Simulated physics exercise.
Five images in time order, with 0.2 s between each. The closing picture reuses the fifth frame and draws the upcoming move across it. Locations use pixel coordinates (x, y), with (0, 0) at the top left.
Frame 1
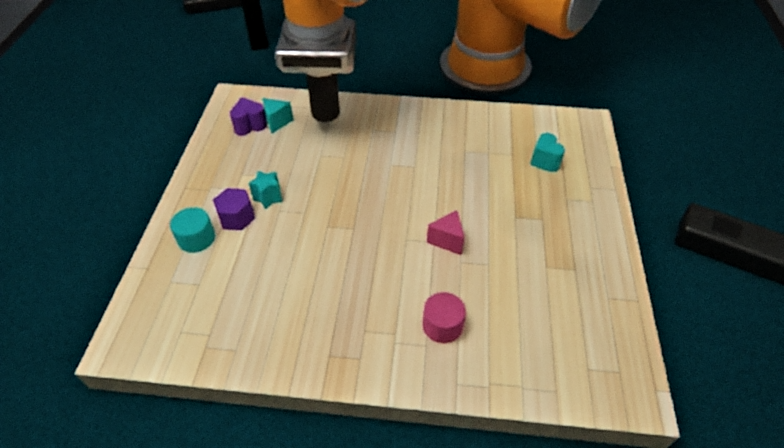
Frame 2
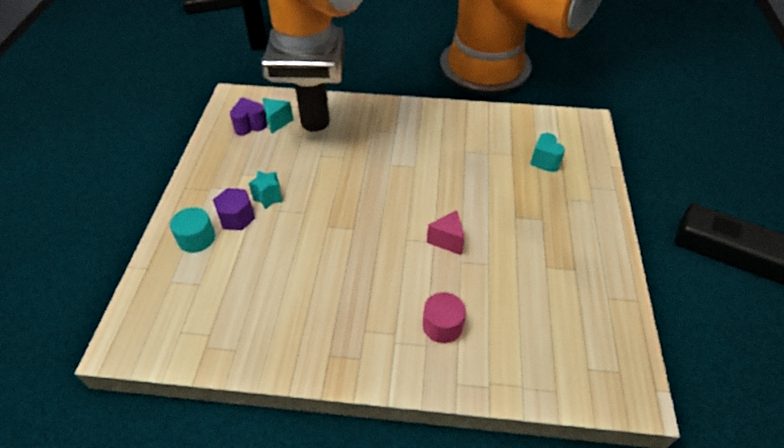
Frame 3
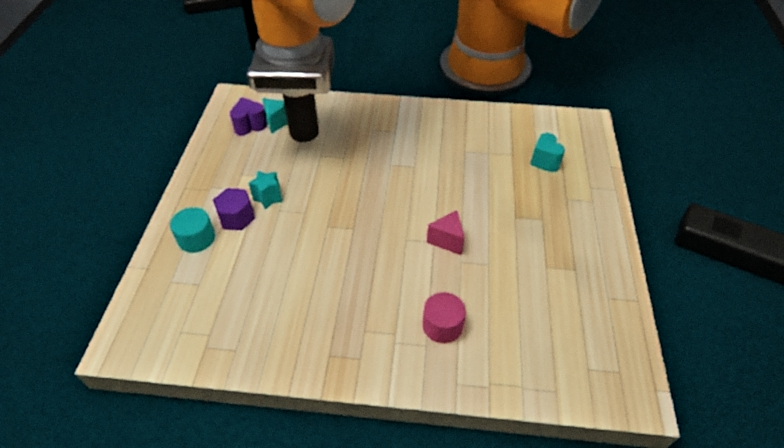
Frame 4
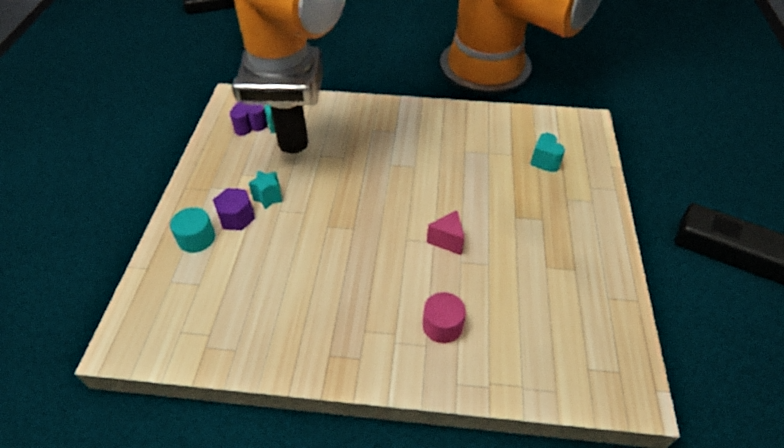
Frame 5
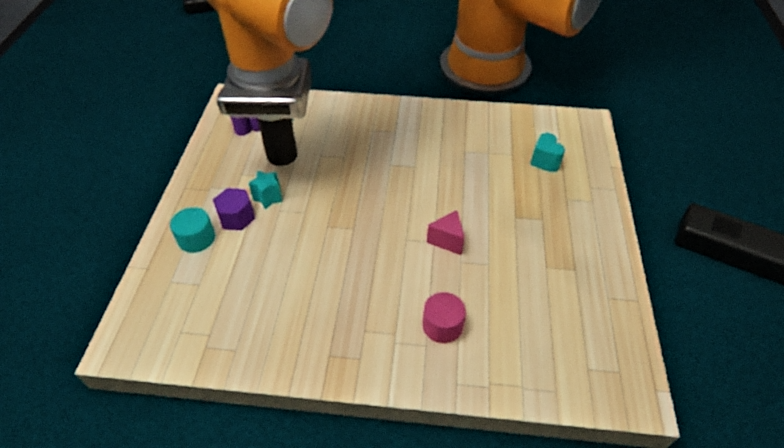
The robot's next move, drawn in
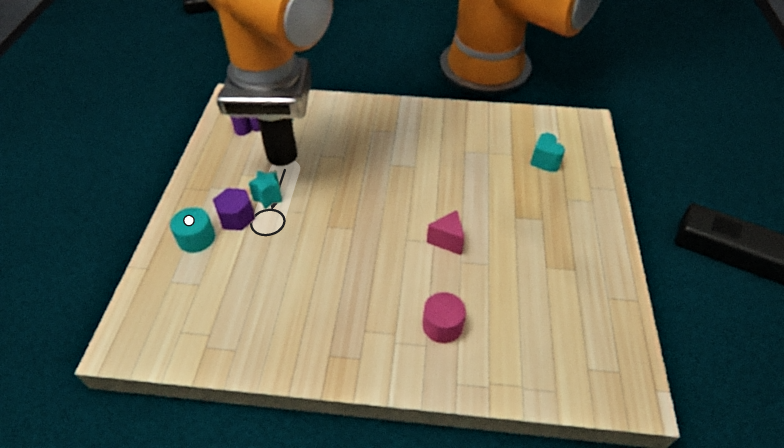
Robot arm with a dark peg moving a short way left and nearer over a wooden board, the coloured blocks staying still.
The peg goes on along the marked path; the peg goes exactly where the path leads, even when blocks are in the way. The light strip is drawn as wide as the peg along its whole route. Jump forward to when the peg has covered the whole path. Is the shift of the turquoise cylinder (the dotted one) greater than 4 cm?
The answer is no.
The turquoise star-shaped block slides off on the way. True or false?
That statement is not accurate.
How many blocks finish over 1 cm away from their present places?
Three or more blocks.
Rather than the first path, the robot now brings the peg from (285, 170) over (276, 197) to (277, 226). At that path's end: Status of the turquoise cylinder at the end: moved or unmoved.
By then it is displaced.
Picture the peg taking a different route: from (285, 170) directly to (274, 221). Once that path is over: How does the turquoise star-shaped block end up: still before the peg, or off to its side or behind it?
It is driven along in front.
Drawn move, from (285, 170) to (268, 222); the dot is on the turquoise cylinder.
The first path, step by step. Halfway along, peg at (273, 183); purple six-sided block at (225, 206); turquoise star-shaped block at (256, 196), turned 25° clockwise.
At the end, peg at (265, 209); turquoise cylinder at (172, 233); purple six-sided block at (211, 232), turned 15° clockwise; turquoise star-shaped block at (245, 224), turned 30° clockwise; turquoise triangular piece still.
